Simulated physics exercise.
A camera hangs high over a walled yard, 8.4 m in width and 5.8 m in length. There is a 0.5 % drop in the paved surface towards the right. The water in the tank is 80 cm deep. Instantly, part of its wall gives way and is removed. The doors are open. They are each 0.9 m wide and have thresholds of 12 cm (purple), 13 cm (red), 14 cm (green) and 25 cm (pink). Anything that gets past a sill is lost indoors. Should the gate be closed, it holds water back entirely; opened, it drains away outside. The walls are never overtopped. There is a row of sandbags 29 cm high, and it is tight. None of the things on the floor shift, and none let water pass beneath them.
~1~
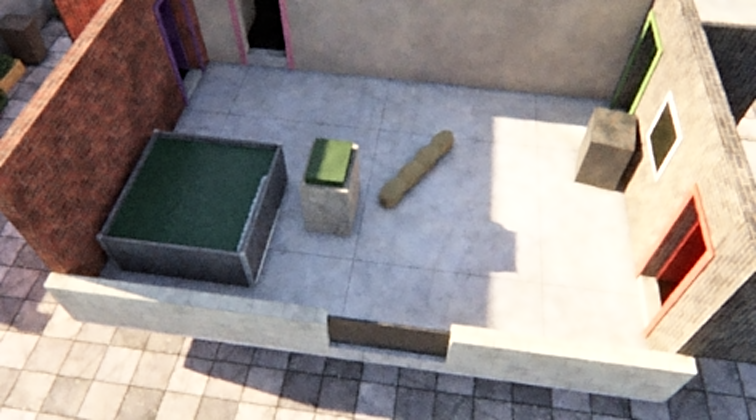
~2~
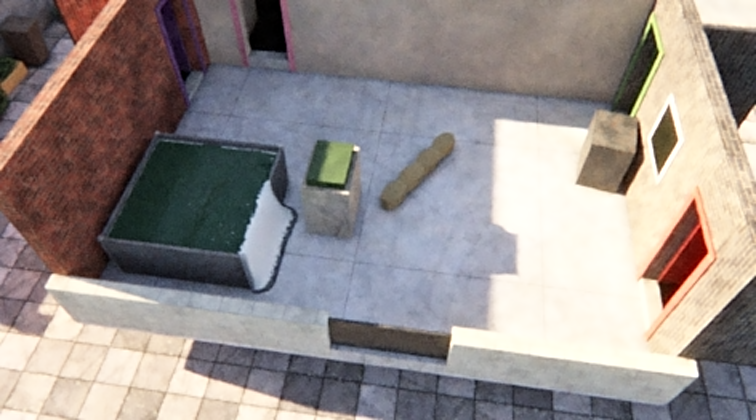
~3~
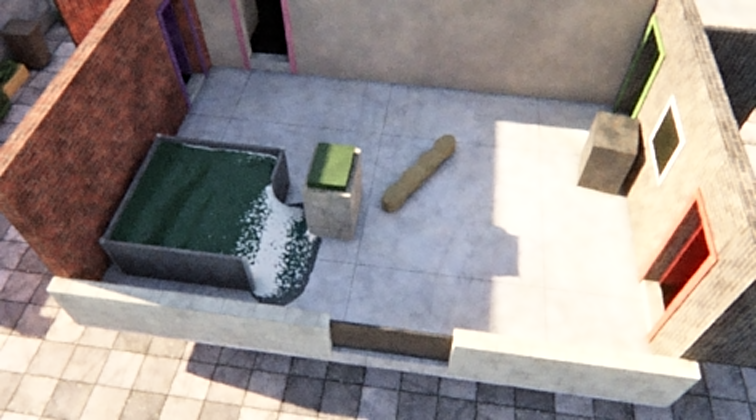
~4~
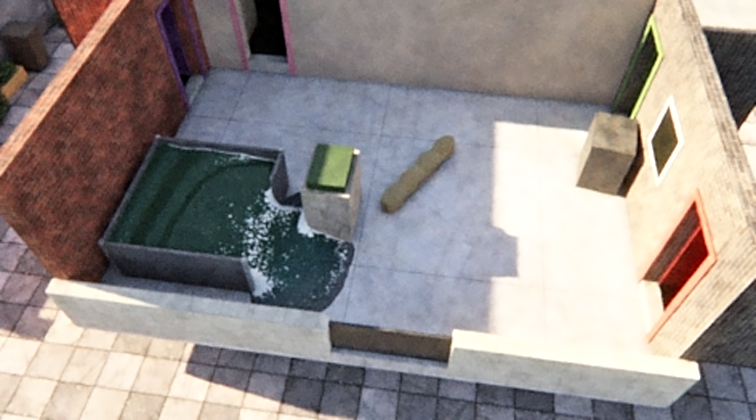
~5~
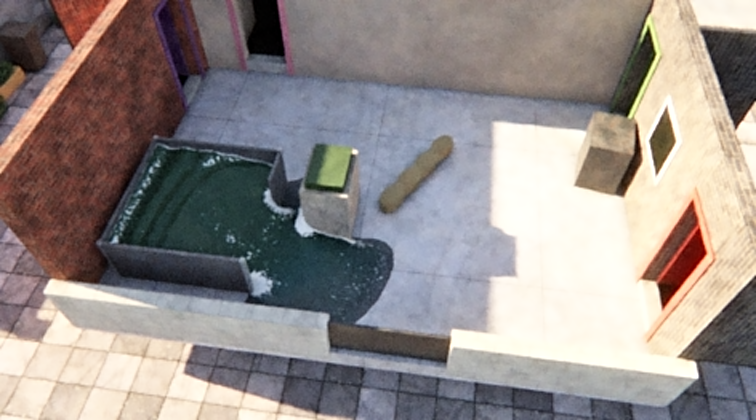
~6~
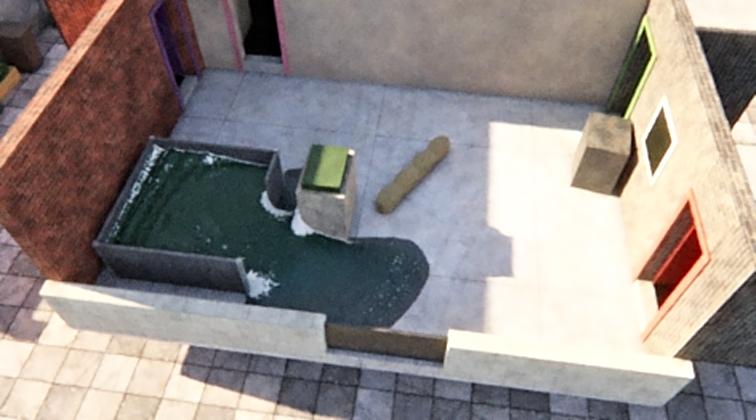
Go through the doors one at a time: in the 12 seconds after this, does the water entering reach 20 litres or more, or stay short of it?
In order: Watch the purple door: It will not outstrip the limit; watch the red door: It will outstrip the limit; watch the green door: It will not outstrip the limit; watch the pink door: It will not outstrip the limit.
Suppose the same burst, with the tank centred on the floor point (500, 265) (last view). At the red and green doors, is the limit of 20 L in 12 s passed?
Red: Too much; green: Within limit.
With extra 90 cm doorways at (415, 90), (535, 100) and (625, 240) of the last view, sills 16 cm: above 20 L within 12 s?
Taking them in order, the first gets too little, the second too little and the third enough.
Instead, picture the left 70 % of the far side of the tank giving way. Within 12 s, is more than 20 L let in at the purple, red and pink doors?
Purple beyond, red short, pink beyond.
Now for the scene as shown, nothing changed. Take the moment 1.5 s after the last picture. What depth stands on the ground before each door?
Centimetres: Purple 0 / red 28 / green 0 / pink 8.
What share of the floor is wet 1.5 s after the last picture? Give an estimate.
About 50 per cent.
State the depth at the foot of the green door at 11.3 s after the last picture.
Reading: Close to 11.0 cm.
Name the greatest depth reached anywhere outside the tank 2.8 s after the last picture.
About 42 cm at most.
Then, 0.7 s after the last picture water covers 35 % of the floor and is deepest (50 cm) near (296, 233); purple door not reached, red door not reached, green door not reached, pink door not reached.
Then, 1.5 s after the last picture water covers 50 % of the floor and is deepest (50 cm) near (642, 379); purple door not reached, red door 28 cm at the sill, 9 L in, green door not reached, pink door 8 cm at the sill, 0 L in.
Then, 2.8 s after the last picture water covers 60 % of the floor and is deepest (42 cm) near (612, 180); purple door 4 cm at the sill, 0 L in, red door 34 cm at the sill, 209 L in, green door not reached, pink door 8 cm at the sill, 0 L in.
Then, 6.3 s after the last picture water covers 90 % of the floor and is deepest (18 cm) near (616, 211); purple door 4 cm at the sill, 0 L in, red door 18 cm at the sill, 371 L in, green door not reached, pink door 5 cm at the sill, 0 L in.
Then, 11.3 s after the last picture water covers 95 % of the floor and is deepest (14 cm) near (599, 157); purple door 8 cm at the sill, 0 L in, red door 10 cm at the sill, 384 L in, green door 11 cm at the sill, 0 L in, pink door 4 cm at the sill, 0 L in.
